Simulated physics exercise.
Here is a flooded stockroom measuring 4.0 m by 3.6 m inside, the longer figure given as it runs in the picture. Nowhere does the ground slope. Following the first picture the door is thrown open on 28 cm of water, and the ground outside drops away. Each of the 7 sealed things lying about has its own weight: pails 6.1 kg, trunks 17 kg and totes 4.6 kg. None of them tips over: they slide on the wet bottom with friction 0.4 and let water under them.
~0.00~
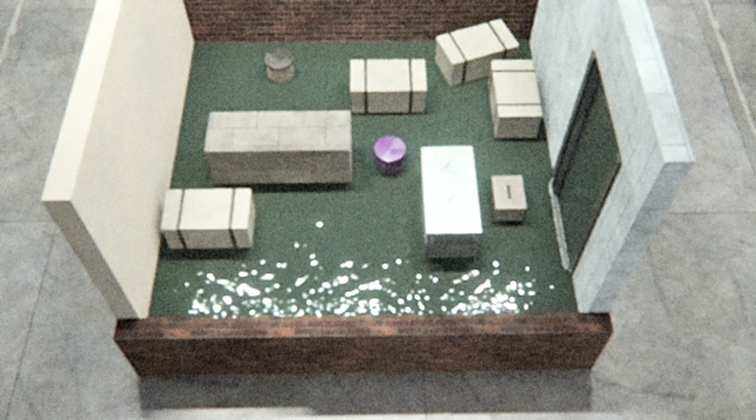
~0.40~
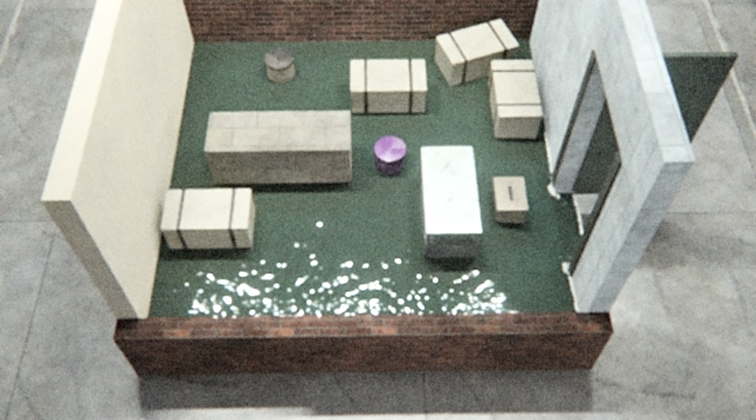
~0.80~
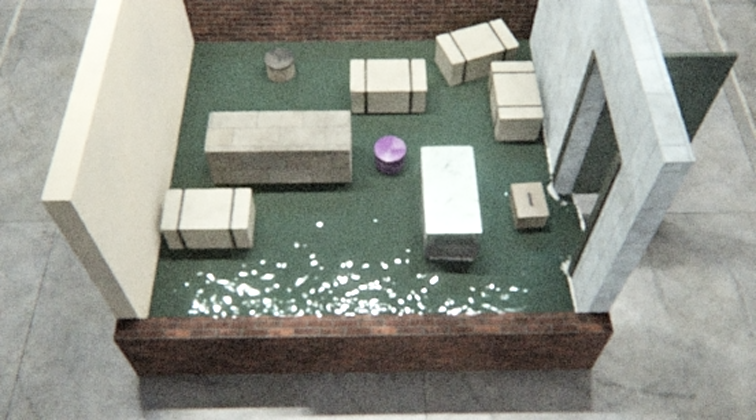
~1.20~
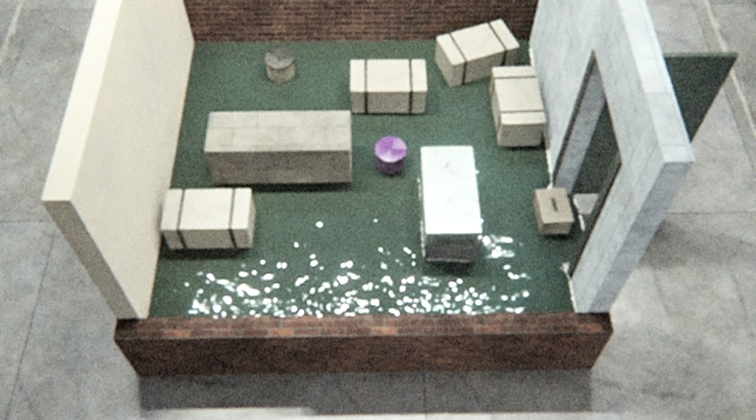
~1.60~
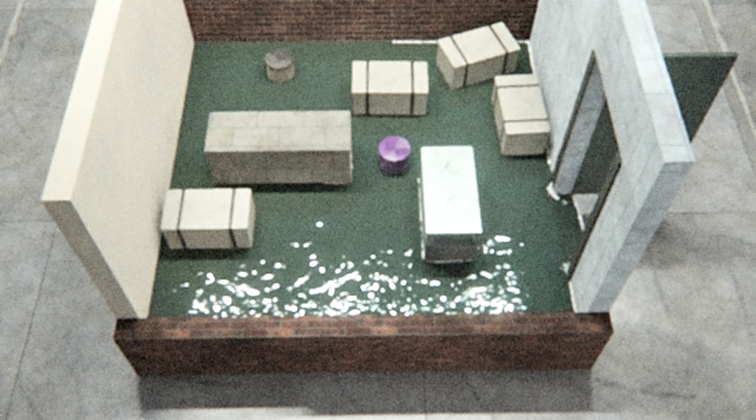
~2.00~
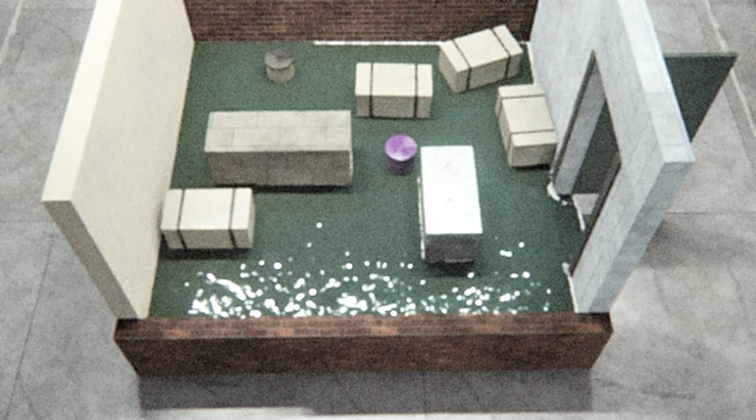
A dark door in the pale right-hand wall swings outward on a flooded, roofless stockroom with brick walls front and back, seen from a fixed, high viewpoint. Cream strapped trunks, a long grey-brown block, a white-topped box, a purple pail and a small tan box stand in dark green water. The small box slides right and out through the doorway, then the pail and back-right trunks shift slightly.
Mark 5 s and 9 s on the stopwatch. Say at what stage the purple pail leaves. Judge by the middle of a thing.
Middle band.
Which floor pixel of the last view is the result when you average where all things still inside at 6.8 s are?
Mean floor pixel: About (405, 161).
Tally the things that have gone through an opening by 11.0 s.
The count by then is 3.
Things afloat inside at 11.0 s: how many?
That would be 4 of them.
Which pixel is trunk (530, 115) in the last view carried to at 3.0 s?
It ends up close to (537, 154).
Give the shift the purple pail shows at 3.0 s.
I'd put it at around 30 cm.
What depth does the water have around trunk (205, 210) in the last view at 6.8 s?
Depth: Near 20 cm.
After 3.0 s the purple pail is near (424, 148), 0.3 m from its start, afloat; 1 of 7 are out; 6 afloat.
After 6.8 s the purple pail is near (567, 199), 1.8 m from its start, afloat; 2 of 7 are out; 5 afloat.
After 11.0 s the purple pail has gone out (at 6.9 s); 3 of 7 are out; 4 afloat.
After 15.0 s the purple pail has gone out (at 6.9 s); 4 of 7 are out; 3 afloat.
